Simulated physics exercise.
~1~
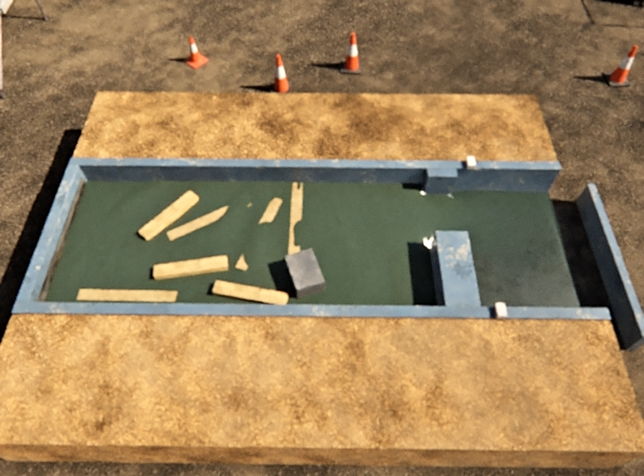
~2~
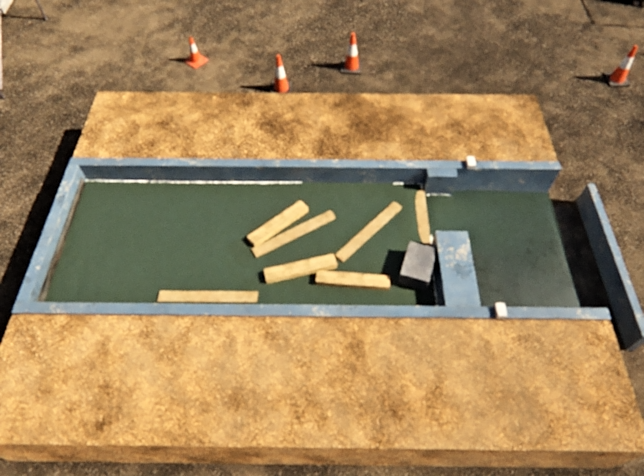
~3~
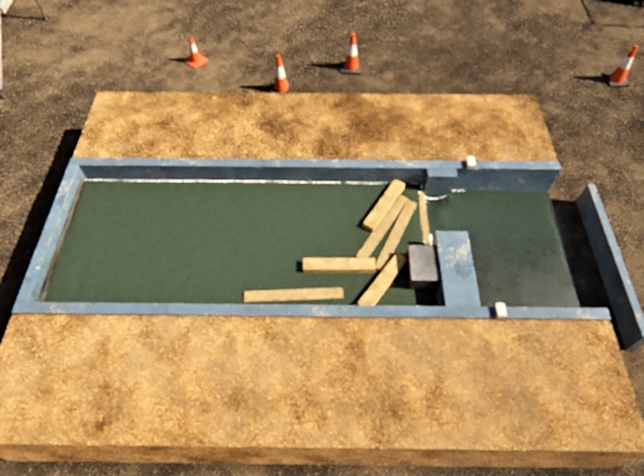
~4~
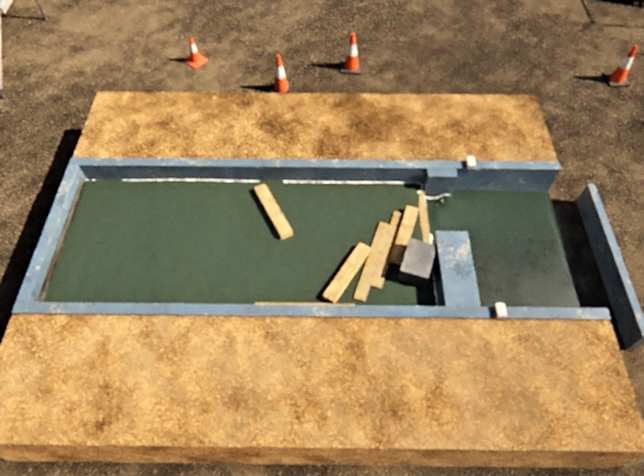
The clip opens on a blue-walled channel of dark green water between sandy banks, with pale wooden beams and one grey crate scattered across its left and middle parts. Everything drifts right, and the crate comes up close to the blue block that narrows the passage. The beams then bunch up at an angle beside the crate and the gap. Later, most of them lie slanted side by side against the crate, while one beam has moved back left and floats apart near the far wall. At the end, nothing has passed the white marks on the banks.
